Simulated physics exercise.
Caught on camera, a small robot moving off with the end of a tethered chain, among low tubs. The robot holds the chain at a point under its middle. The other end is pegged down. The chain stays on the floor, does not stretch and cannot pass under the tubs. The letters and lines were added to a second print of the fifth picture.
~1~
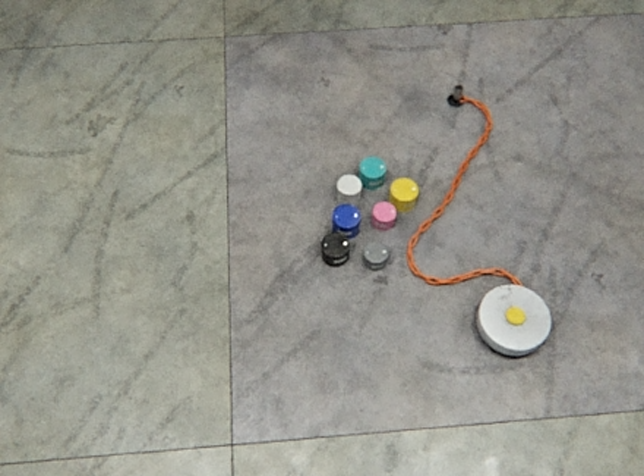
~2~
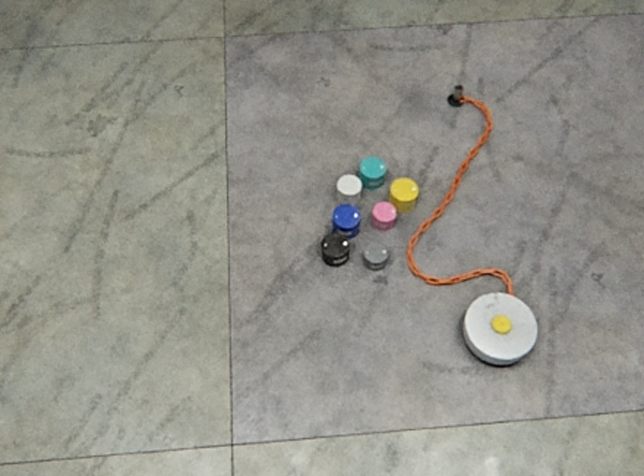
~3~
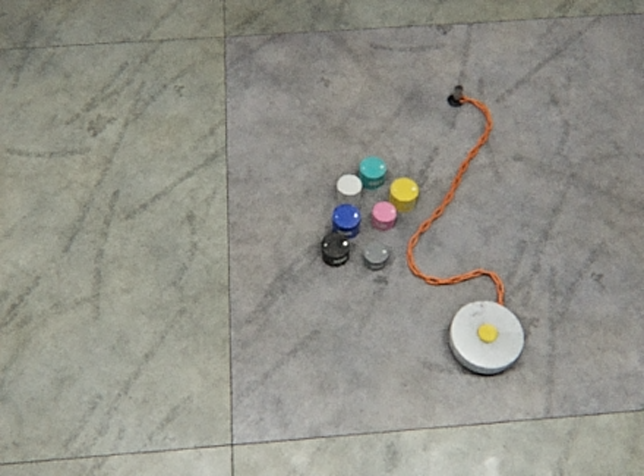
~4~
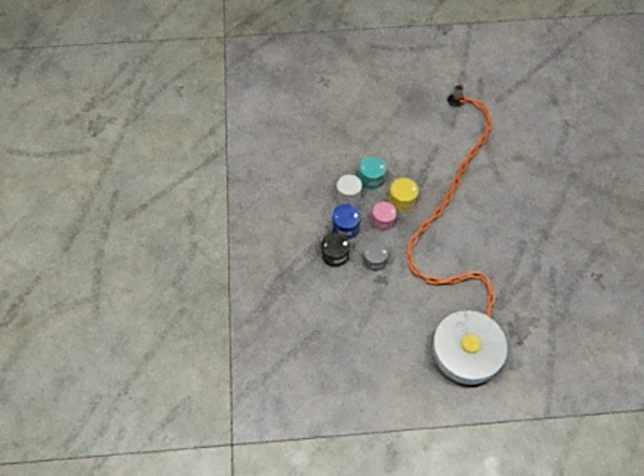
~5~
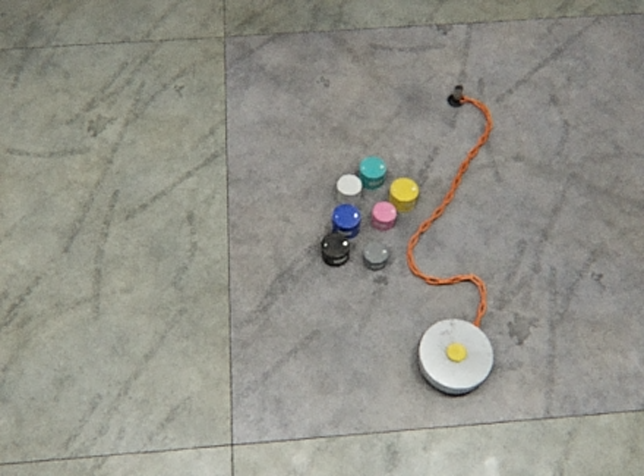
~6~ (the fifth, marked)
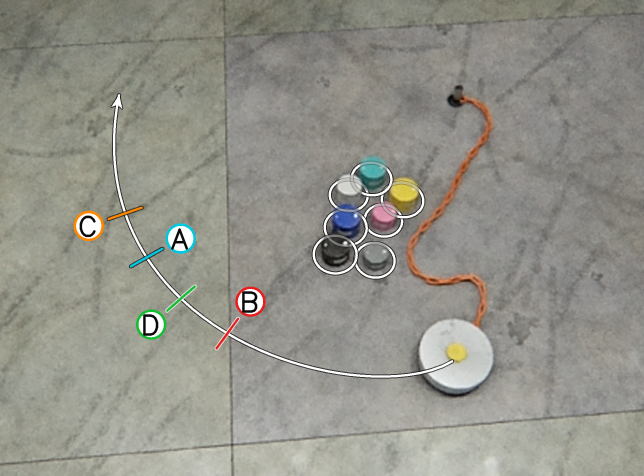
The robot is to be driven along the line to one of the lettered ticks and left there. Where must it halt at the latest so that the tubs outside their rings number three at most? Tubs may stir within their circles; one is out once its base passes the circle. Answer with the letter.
The limit holds up to D.
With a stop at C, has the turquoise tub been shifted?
By then, yes.
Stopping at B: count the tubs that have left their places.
The count is none.
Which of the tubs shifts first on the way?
The grey one.
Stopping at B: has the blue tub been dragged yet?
By then, no.
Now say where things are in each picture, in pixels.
In the first picture, blue tub (346, 222); black tub (335, 250); white tub (349, 190).
In the second picture, robot (499, 329); turquoise tub (372, 173).
In the third picture, robot (485, 338); pink tub (384, 216).
In the fourth picture, robot (469, 348); yellow tub (403, 195).
In the fifth picture, robot (454, 357); black tub (335, 250); white tub (349, 190); turquoise tub (372, 173).
On the copy, A at (147, 258); B at (227, 333); C at (125, 213); D at (181, 299); the route from (452, 361) via (179, 297) to (119, 95).
On D. First, robot (350, 370).
Then, robot (248, 341).
Finally, robot (179, 294); grey tub (370, 251); one over the rings.
By contrast, A has five over the rings; B is within the limit but short; C has seven over the rings.
